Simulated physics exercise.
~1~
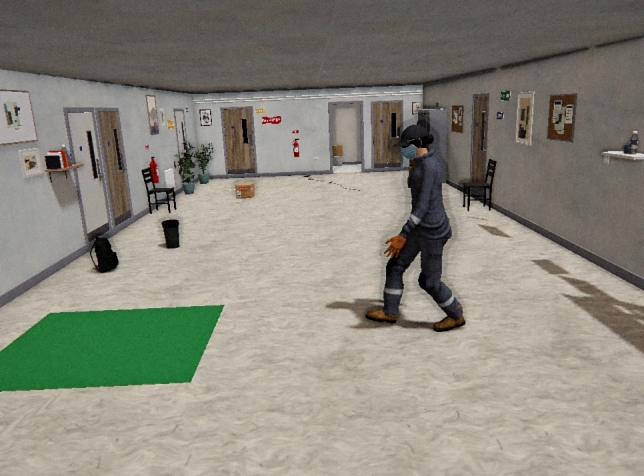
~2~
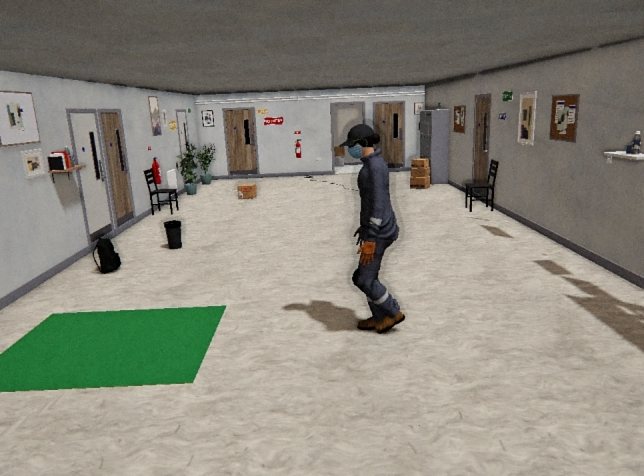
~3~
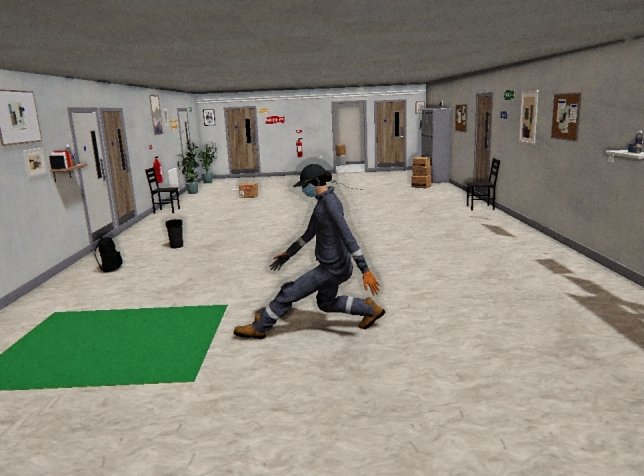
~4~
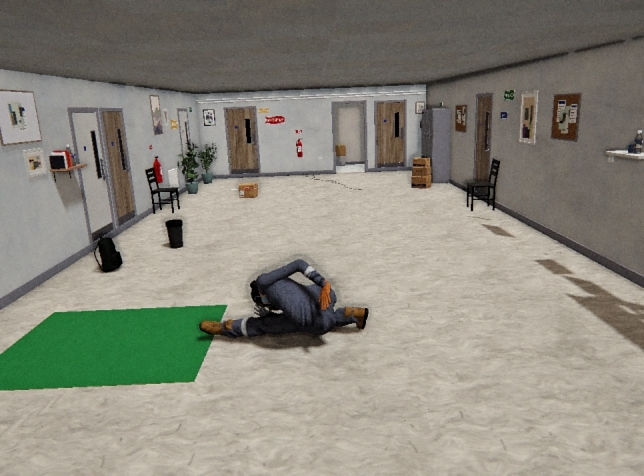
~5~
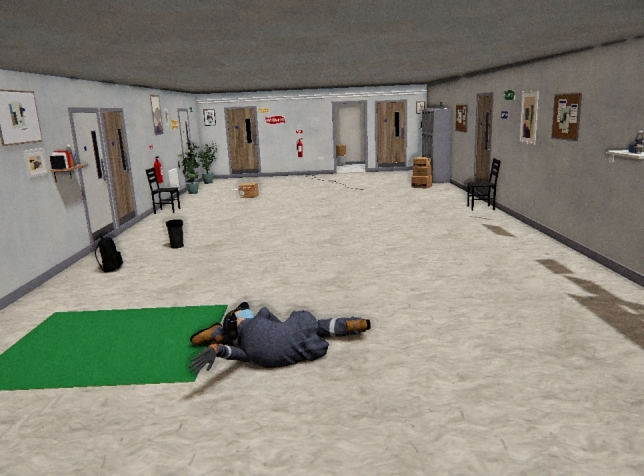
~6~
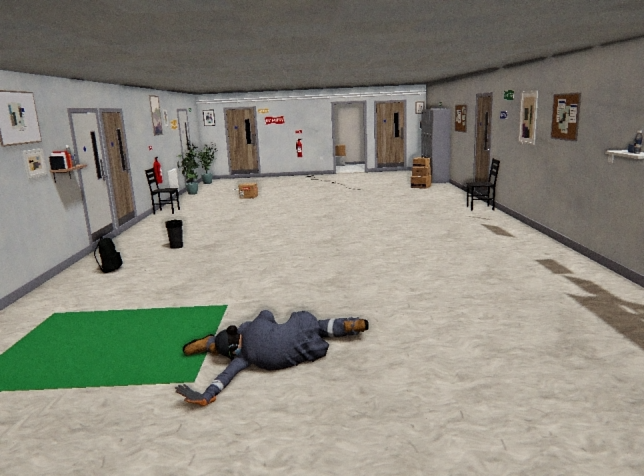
A person in dark coveralls walks left, collapses, and lies with one foot on the green mat.
